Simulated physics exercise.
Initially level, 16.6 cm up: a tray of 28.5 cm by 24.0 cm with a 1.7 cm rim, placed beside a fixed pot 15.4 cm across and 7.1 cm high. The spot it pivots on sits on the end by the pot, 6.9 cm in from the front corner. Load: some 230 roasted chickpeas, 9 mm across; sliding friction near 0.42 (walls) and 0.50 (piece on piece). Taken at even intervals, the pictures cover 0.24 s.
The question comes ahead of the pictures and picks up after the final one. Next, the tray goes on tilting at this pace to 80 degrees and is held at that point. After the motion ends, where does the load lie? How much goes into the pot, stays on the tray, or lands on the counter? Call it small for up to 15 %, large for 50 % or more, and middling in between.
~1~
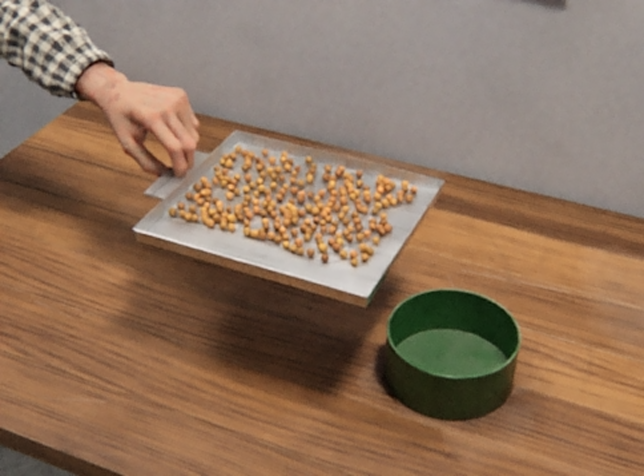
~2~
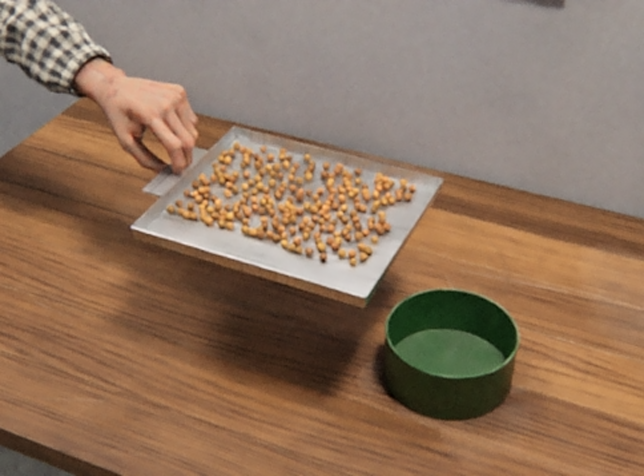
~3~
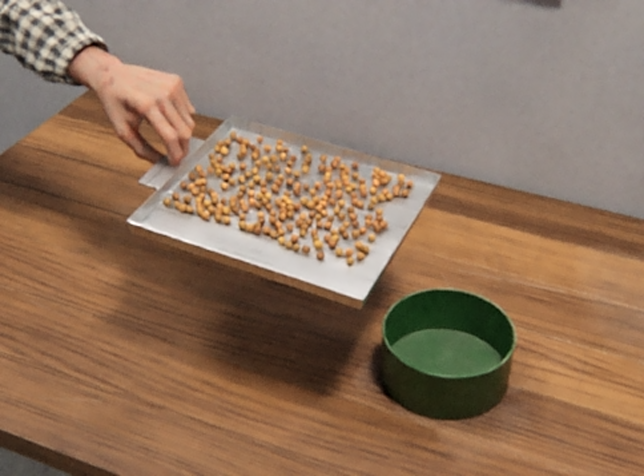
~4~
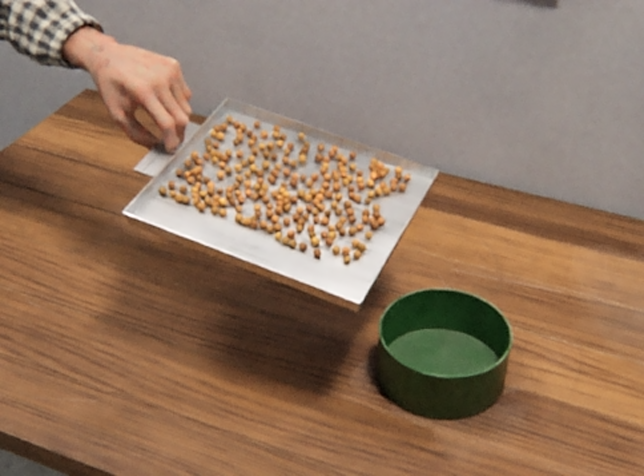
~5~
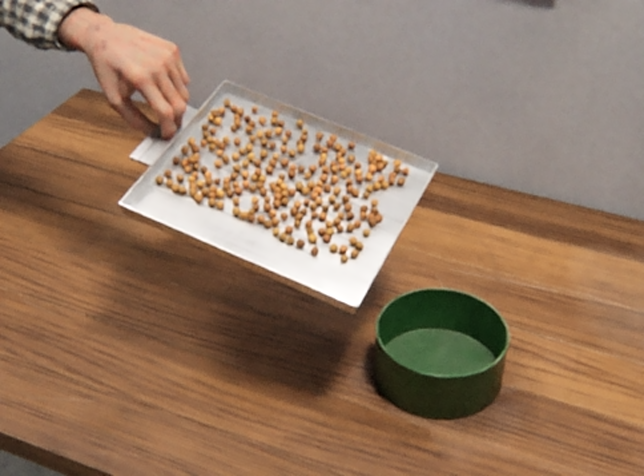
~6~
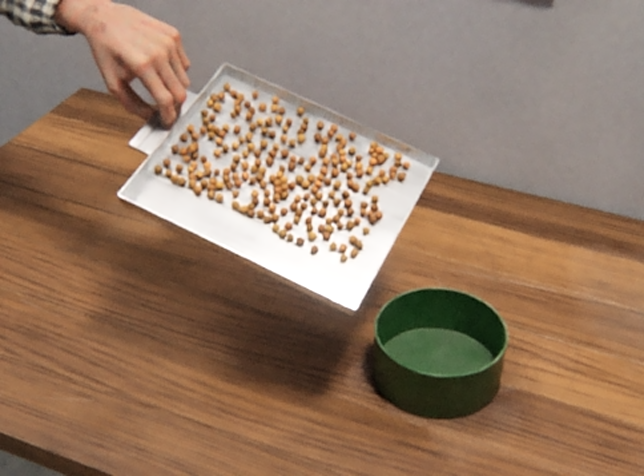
Pot - small, tray - middling, counter - large.
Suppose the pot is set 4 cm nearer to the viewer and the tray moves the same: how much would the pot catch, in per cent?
It would be near 10 per cent.
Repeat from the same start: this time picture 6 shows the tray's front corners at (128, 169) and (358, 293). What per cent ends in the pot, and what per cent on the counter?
Pot 20 % / counter 15 %.
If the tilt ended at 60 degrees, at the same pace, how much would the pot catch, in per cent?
Around 0 per cent, then.
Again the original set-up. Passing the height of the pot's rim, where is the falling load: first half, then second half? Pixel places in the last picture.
First near (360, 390), then at (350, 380).
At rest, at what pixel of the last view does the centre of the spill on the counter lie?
Near (368, 443).
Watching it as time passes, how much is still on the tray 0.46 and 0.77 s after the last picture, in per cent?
The figures go 90 and then 50.
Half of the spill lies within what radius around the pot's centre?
I'd say close to 16 centimetres.
Then, 0.28 s after the last picture, tilt 50 degrees; the tray holds 100 %, the pot 0 %.
Then, 0.46 s after the last picture, tilt 69 degrees; the tray holds 90 %, the pot 0 %.
Then, 0.77 s after the last picture, tilt 80 degrees; the tray holds 50 %, the pot 0 %.
In the end, pot 0 %, tray 25 %, counter 75 %.
